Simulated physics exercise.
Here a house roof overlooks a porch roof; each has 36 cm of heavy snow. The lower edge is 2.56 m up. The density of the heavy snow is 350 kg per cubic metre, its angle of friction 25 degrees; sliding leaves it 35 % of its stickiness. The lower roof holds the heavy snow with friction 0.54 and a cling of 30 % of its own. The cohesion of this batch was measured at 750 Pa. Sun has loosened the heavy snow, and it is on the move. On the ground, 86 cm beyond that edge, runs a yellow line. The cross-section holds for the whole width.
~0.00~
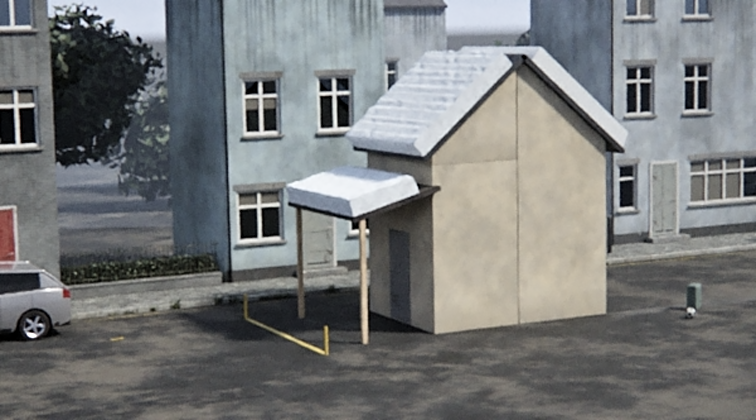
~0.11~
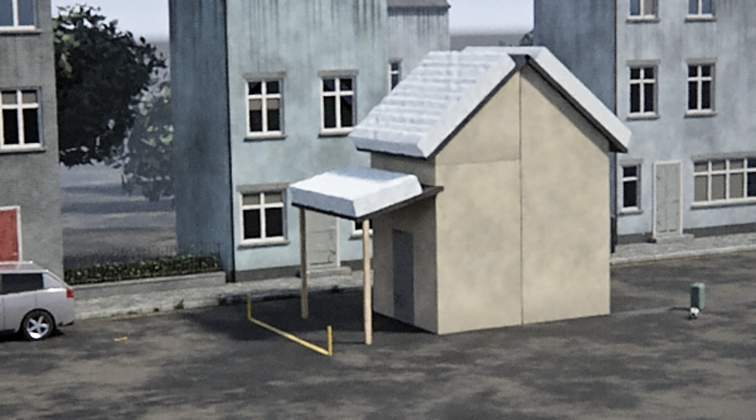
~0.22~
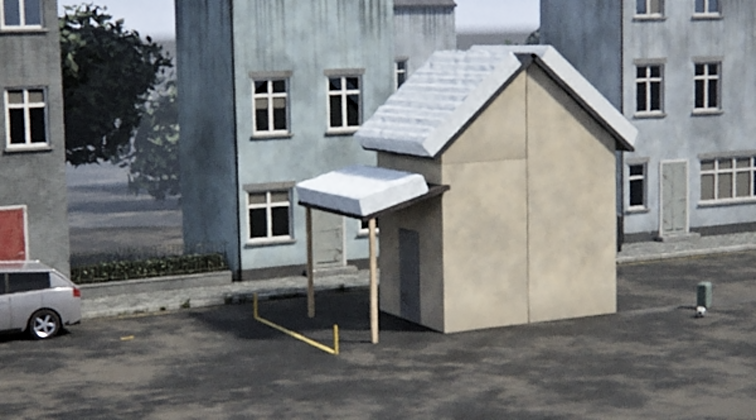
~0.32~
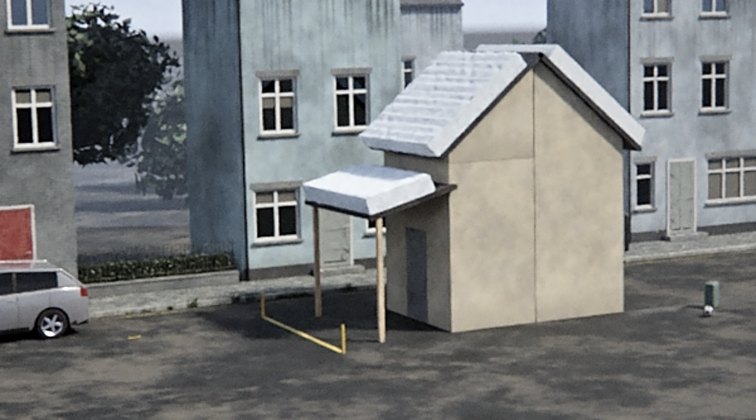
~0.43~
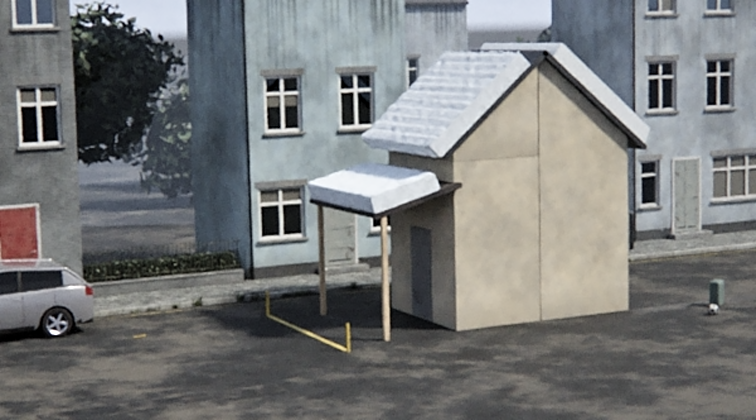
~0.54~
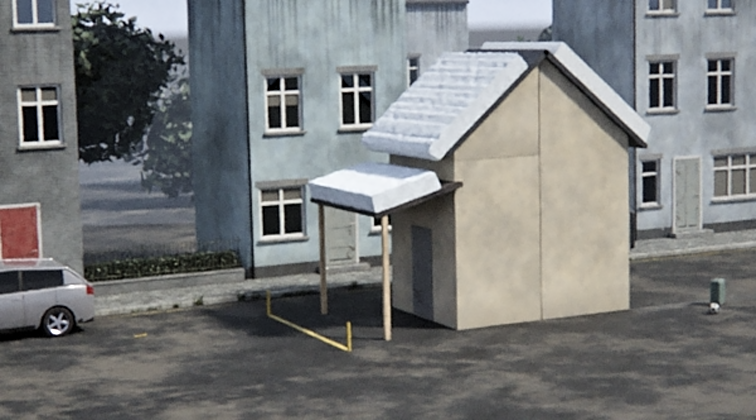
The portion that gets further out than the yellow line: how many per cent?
Close to 8 per cent.
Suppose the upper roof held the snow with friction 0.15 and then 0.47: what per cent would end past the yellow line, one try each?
In that order: 45 %, 20 %.
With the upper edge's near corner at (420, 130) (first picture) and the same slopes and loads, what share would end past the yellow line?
In that case some 40 per cent.
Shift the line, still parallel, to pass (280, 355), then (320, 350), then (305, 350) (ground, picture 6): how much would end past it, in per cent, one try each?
In turn about 0 %, 3 %, 1 %.
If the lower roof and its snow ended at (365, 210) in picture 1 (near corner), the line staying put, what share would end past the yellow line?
In that case some 20 per cent.
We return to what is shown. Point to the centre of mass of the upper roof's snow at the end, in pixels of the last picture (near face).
Near (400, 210).
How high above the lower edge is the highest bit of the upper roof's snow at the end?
Some 1.5 m.
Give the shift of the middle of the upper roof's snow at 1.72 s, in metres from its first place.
Roughly 1.6 m.
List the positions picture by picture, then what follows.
Front end of the heavy snow at (422, 150), in the first frame.
Front end of the heavy snow at (425, 151), its middle shifted 8 mm, in the second frame.
Front end of the heavy snow at (430, 151), its middle shifted 3.1 cm, 1 % of it past the upper edge, in one piece, in the third frame.
Front end of the heavy snow at (436, 139), its middle shifted 7.1 cm, 3 % of it past the upper edge, in one piece, in the fourth frame.
Front end of the heavy snow at (438, 137), its middle shifted 13 cm, 5 % of it past the upper edge, in one piece, in the fifth frame.
Front end of the heavy snow at (436, 140), its middle shifted 20 cm, 8 % of it past the upper edge, cracking, in the sixth frame.
By 1.08 s, none is below the lower edge and 0 % is past the line.
By 1.72 s, none is below the lower edge and 0 % is past the line.
By 2.36 s, none is below the lower edge and 0 % is past the line.
By 3.00 s, 13 % is below the lower edge and 0 % is past the line.
By 6.00 s, at the end, 25 % is below the lower edge and 8 % is past the line.
